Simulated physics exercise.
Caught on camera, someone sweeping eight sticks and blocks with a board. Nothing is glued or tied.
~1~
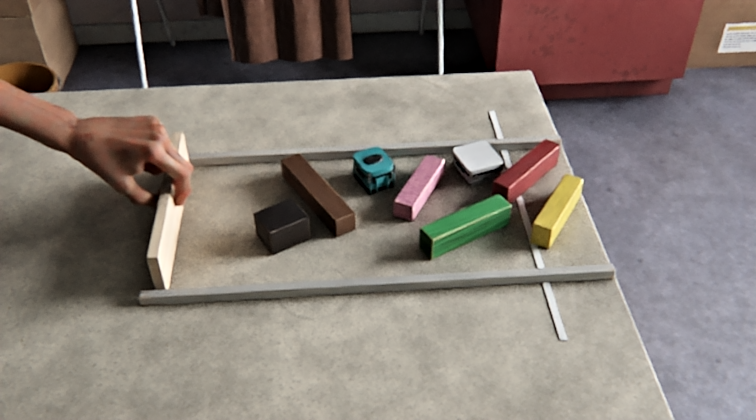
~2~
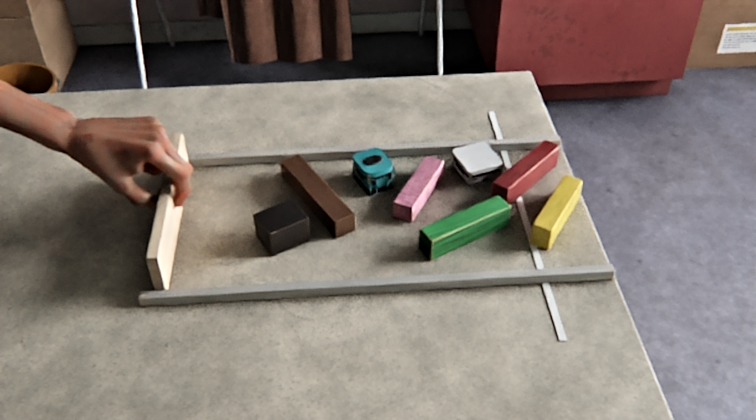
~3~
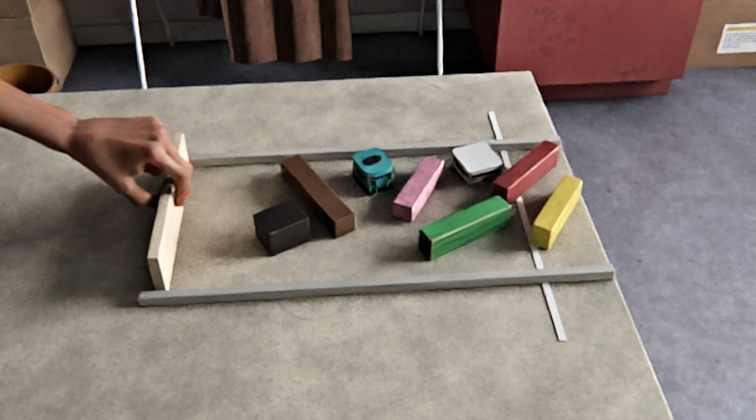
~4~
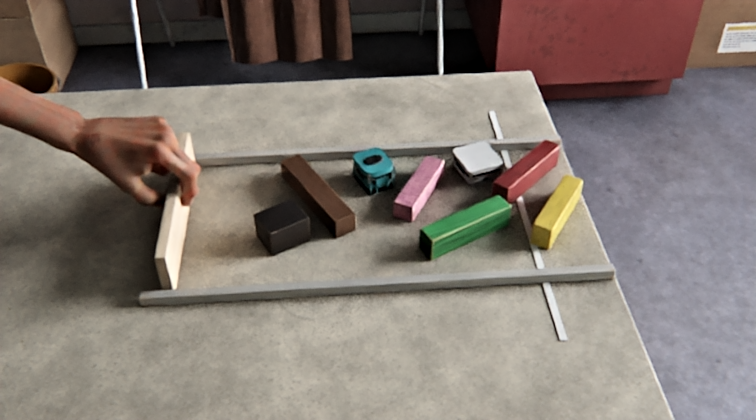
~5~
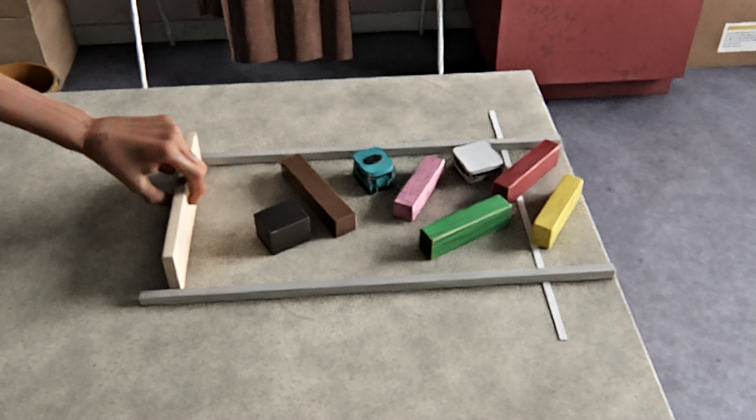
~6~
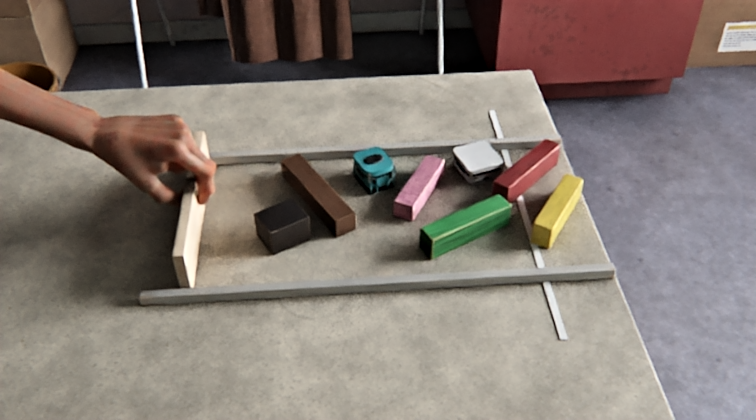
A hand sliding a pale wooden board slightly right between two rails, while the colored blocks ahead of it stay still.
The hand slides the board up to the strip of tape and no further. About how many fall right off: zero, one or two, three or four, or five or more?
The number that fall off is three or four.
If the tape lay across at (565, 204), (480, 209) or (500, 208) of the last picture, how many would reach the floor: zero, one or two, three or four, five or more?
One after another: At least five; one to two; three to four.
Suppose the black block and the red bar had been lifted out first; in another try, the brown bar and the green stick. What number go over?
The counts: 2 and 0.
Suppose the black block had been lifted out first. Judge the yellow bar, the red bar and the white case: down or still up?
The yellow bar falls, the red bar tumbles off, the white case is lost.
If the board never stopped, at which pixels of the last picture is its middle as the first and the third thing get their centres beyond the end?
About (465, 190), then (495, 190).
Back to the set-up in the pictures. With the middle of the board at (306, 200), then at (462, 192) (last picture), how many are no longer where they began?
The counts are 2 and 8.
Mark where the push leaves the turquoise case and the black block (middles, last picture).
First (548, 151), then (553, 220).
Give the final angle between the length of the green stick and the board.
Some 40 degrees.
Early on, none off yet; yellow bar at rest near (557, 210); red bar at rest near (527, 172); white case at rest near (477, 164).
A while later, none off yet; yellow bar at rest near (557, 210); red bar travelled a little near (542, 176); white case travelled about its own width near (516, 160).
Finally, the number that fall off is three or four; lost, pink bar, white case, red bar and yellow bar.
